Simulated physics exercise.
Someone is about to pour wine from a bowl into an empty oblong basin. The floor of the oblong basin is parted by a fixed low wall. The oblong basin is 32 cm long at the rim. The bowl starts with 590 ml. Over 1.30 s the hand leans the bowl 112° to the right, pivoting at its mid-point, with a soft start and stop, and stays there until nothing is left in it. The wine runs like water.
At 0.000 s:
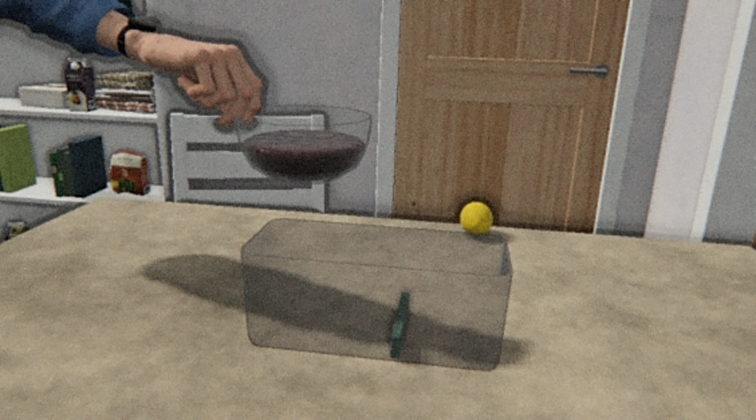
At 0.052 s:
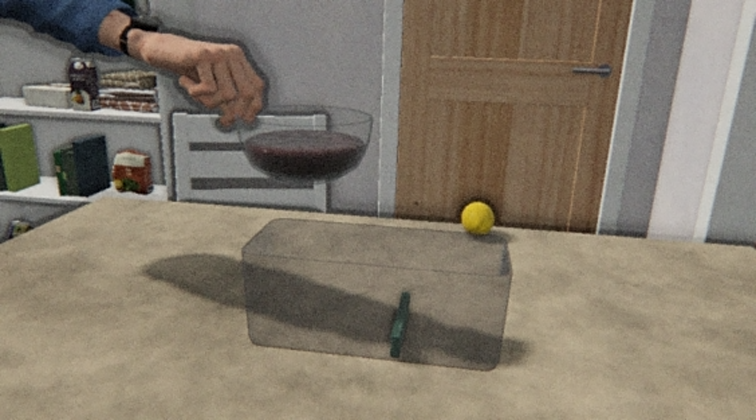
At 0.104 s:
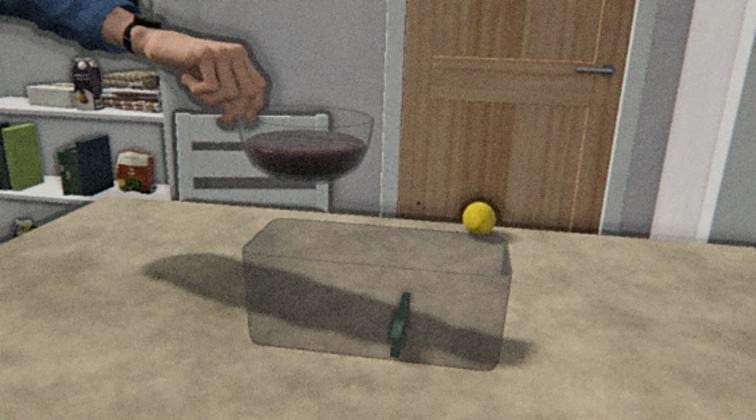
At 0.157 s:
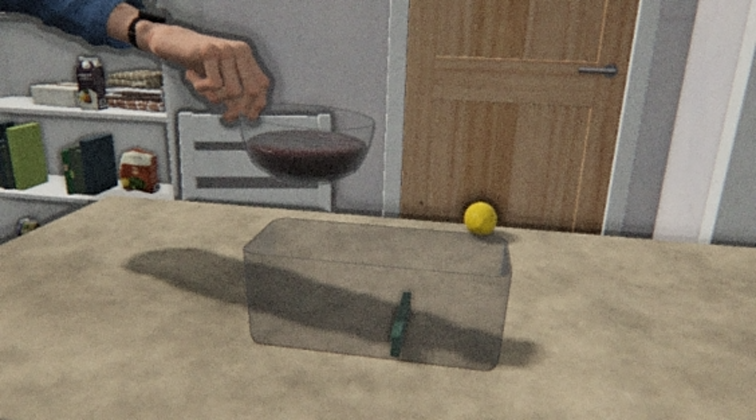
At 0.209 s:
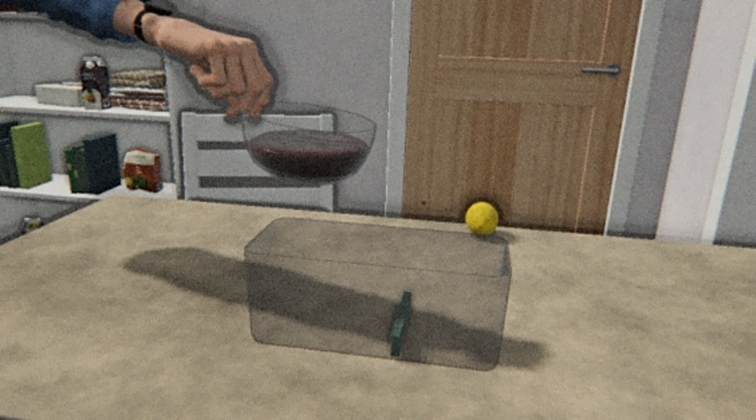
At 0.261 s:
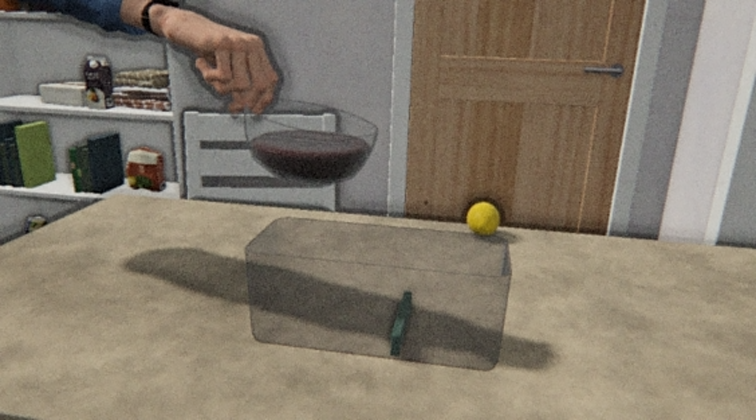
The footage shows a hand beside a clear bowl of dark red wine above an empty, transparent oblong basin on a table, with a yellow ball behind; the bowl stays nearly level, then leans slightly to the right.
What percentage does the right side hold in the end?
About 52 per cent.
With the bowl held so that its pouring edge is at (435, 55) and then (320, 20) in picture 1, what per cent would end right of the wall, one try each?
First 65, then 10 per cent.
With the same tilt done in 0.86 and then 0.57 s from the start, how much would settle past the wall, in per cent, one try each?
First 40, then 40 per cent.
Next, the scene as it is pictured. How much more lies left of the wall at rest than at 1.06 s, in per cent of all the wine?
About 7 per cent.
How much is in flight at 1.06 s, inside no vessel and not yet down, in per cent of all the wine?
Near 6 in a hundred.
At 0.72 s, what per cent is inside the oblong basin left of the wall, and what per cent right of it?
Near 4 on the left, 10 on the right.
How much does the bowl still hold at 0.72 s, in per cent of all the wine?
About 58 per cent.
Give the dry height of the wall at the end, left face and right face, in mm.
Left about 18 mm, right about 10 mm.
By 0.72 s the tilt is 66° and 58 per cent is still to pour, 4 is left of the wall and 9 right of it.
By 1.06 s the tilt is 103° and 3 per cent is still to pour, 40 is left of the wall and 51 right of it.
By 1.41 s the tilt is 112° and 0 per cent is still to pour, 47 is left of the wall and 52 right of it.
By 1.80 s the tilt is 112° and 0 per cent is still to pour, 47 is left of the wall and 52 right of it.
At rest 47 per cent lies left of the wall, 52 right of it and 0 outside.
